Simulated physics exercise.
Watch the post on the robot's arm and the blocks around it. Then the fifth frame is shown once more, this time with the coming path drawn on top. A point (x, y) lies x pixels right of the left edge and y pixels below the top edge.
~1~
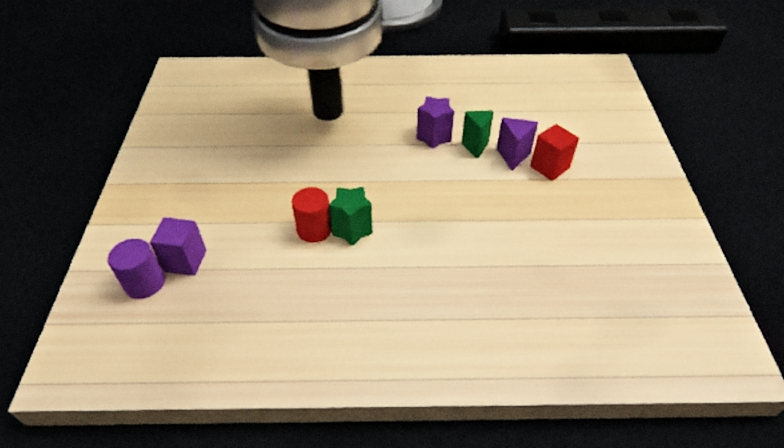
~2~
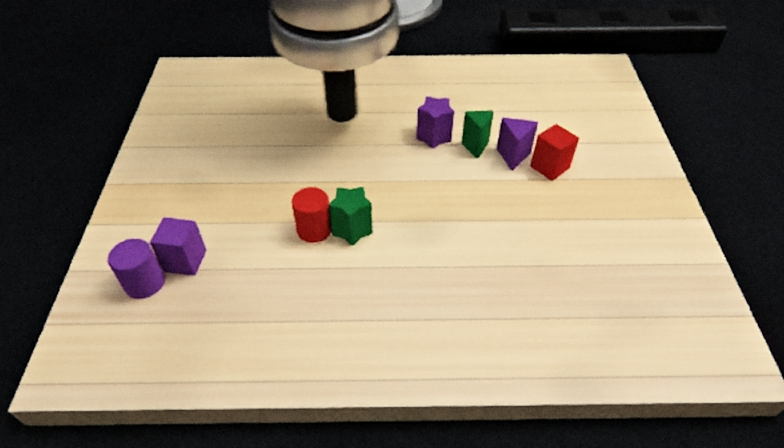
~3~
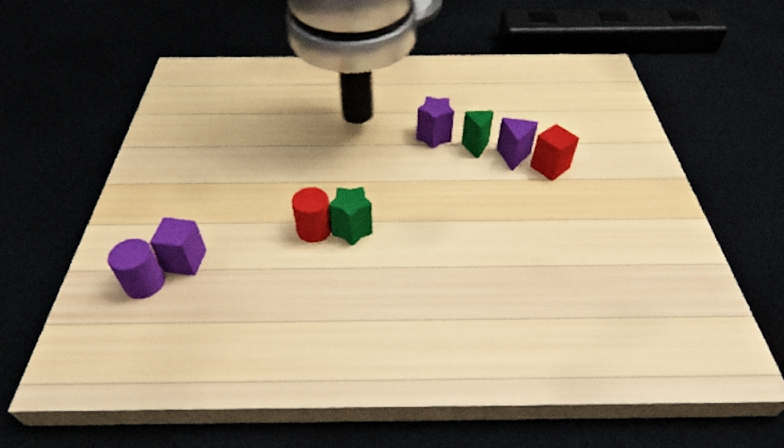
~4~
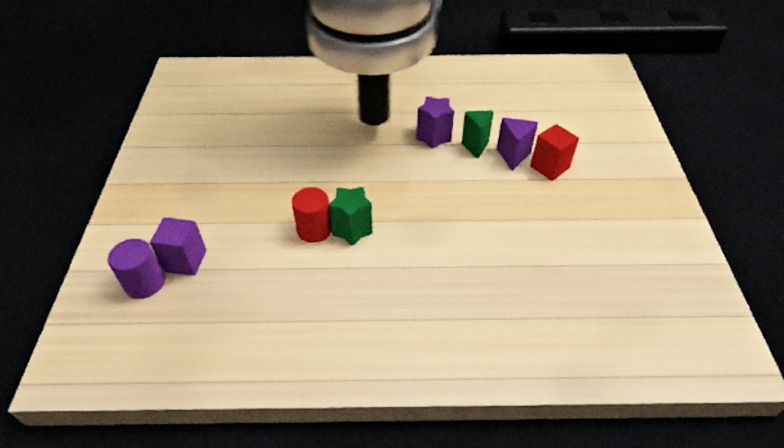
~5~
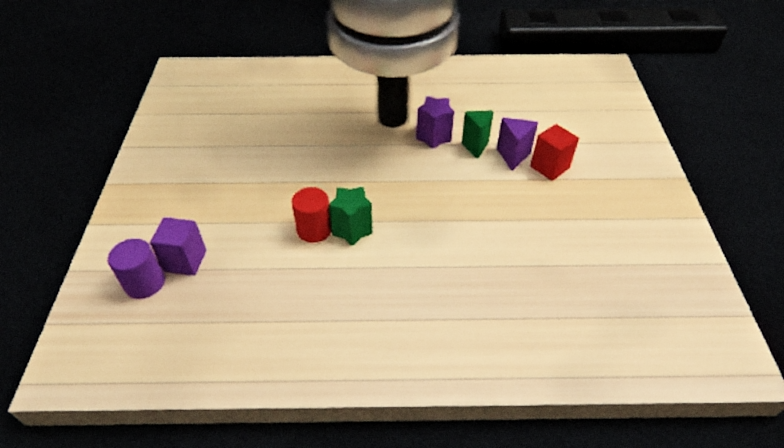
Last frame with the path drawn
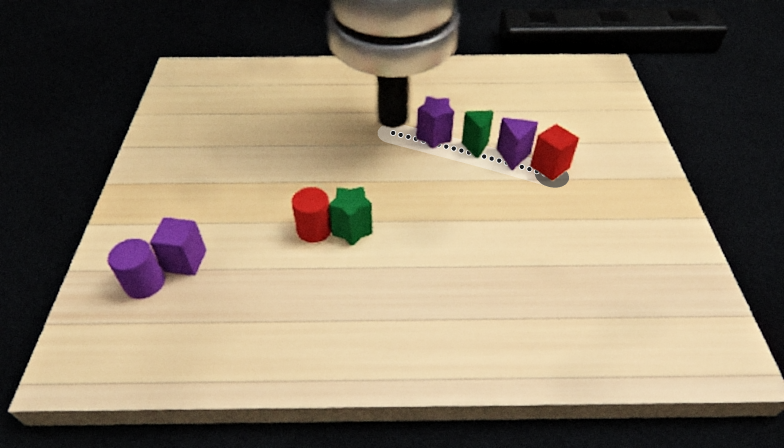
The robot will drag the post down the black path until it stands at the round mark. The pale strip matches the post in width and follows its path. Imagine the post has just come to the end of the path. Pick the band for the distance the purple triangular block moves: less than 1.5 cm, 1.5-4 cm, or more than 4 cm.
Once the path is done, the purple triangular block lies more than 4 cm from its present place.
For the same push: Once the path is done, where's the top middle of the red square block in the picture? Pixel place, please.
It should be at (598, 143) by then.
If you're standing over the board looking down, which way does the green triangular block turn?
The block spins clockwise.
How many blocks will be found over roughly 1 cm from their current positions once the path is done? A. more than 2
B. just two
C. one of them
Answer: A.
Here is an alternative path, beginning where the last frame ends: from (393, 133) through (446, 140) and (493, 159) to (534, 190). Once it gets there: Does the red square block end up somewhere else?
It seems so.
The drawn path runs from (393, 133) directly to (552, 176).
The first path, step by step. One third of the way, post at (446, 131); purple star at (473, 106), turned 55° anticlockwise; green triangular block at (500, 114), turned 30° clockwise; purple triangular block at (527, 128), turned 15° clockwise.
Two thirds of the way, post at (500, 145); purple star at (486, 104), turned 105° anticlockwise; green triangular block at (512, 110), turned 60° clockwise; purple triangular block at (531, 128).
At the end, post at (556, 161); purple star at (486, 104), turned 105° anticlockwise; green triangular block at (512, 110), turned 60° clockwise; purple triangular block at (571, 128), turned 25° anticlockwise; red square block at (598, 143), turned 20° anticlockwise.
